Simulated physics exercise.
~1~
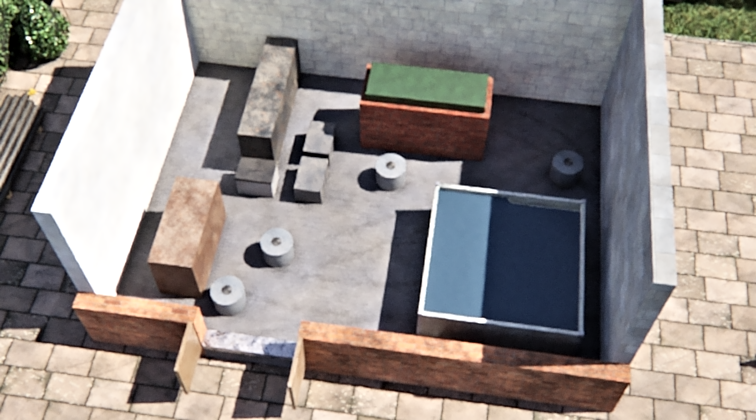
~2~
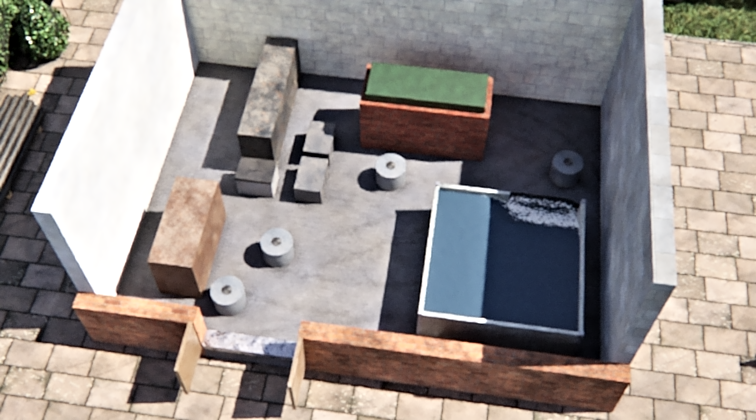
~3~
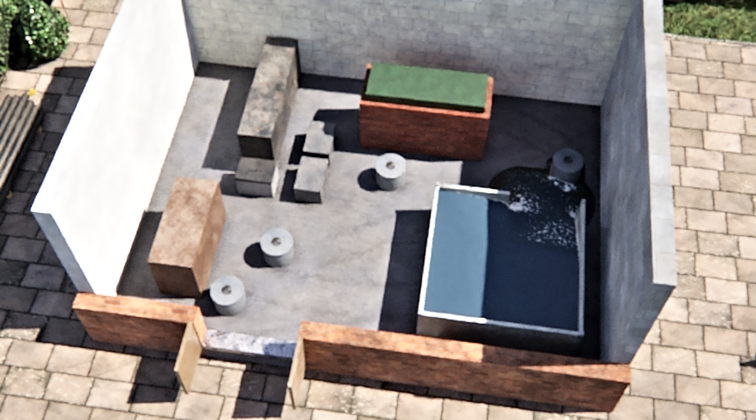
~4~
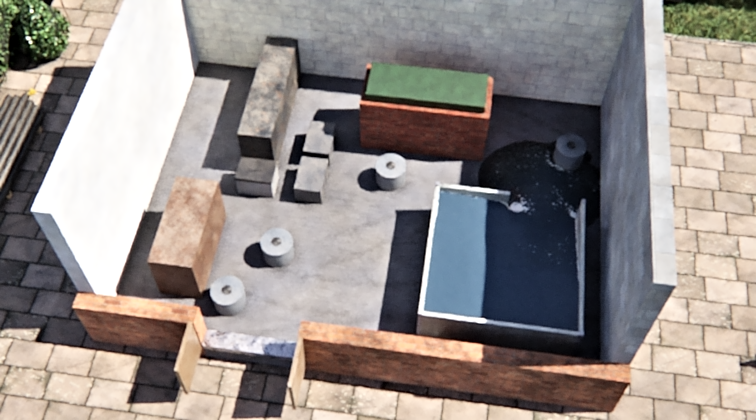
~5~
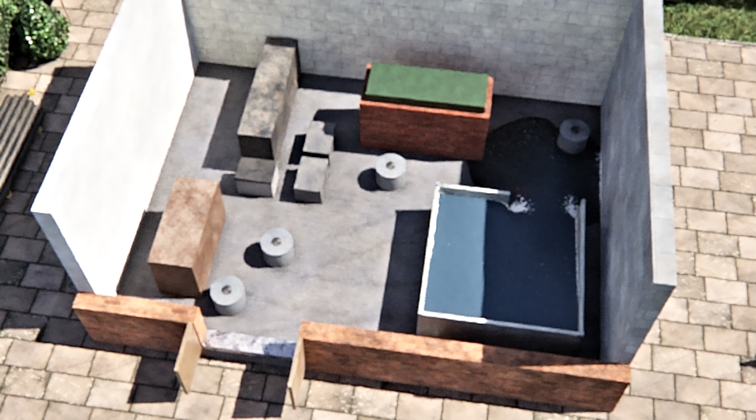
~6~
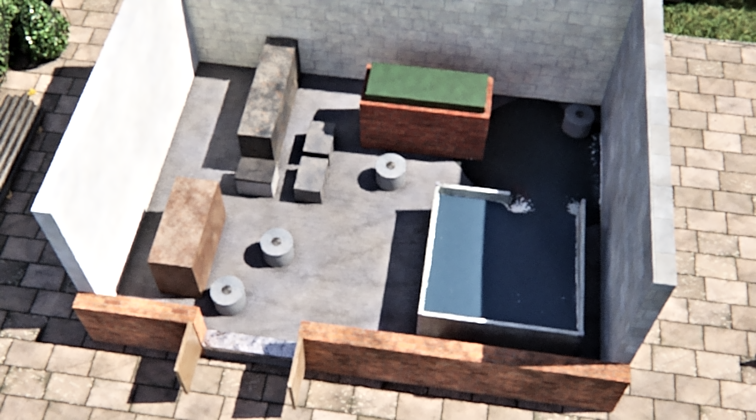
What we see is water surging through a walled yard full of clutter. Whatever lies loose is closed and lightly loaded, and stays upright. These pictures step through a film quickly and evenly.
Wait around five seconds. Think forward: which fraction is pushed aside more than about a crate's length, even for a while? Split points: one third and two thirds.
Band: Between the two split points.
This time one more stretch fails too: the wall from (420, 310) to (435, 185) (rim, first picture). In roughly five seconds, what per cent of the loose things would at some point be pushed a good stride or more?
Estimate: Roughly 90 per cent.
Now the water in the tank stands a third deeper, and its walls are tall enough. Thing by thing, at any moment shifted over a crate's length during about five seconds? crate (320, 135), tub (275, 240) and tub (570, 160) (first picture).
One: Passed the mark. Two: Passed the mark. Three: Passed the mark.
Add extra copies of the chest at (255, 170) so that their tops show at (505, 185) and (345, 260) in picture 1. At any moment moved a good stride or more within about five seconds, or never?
Going one by one, I'd say gets shoved clear for the first and not displaced that far for the second.
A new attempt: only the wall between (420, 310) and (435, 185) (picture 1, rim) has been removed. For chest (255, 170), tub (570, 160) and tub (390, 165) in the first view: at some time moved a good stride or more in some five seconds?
The first: Got that far; the second: Never got that far; the third: Got that far.
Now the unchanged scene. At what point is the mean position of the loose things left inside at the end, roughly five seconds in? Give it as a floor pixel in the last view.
The average lands at about (309, 199).
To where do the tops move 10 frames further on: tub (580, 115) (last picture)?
Roughly (548, 81).
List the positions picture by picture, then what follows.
In the first picture, a tub at (568, 162), on the bottom; a tub is out of sight; 0 of 8 have shifted.
In the second picture, a tub at (568, 162), on the bottom; a tub is out of sight; 0 of 8 have shifted.
In the third picture, a tub at (568, 160), on the bottom, close to its start; a tub is out of sight; 0 of 8 have shifted.
In the fourth picture, a tub at (571, 146) rests on the ground, a stride from its start; a tub is out of sight; 1 of 8 have shifted.
In the fifth picture, a tub at (575, 130) rests on the ground, a stride from its start; a tub is out of sight; 1 of 8 have shifted.
In the sixth picture, a tub at (580, 115), on the bottom, a stride from its start; a tub is out of sight; 1 of 8 have shifted.
A moment on, 1 of 8 are well off their spots; 1 afloat.
Next, 1 of 8 are well off their spots; 2 afloat.
Later, 2 of 8 are well off their spots; 2 afloat.
In the end, 3 of 8 are well off their spots, and 3 have been at some point; 3 afloat.
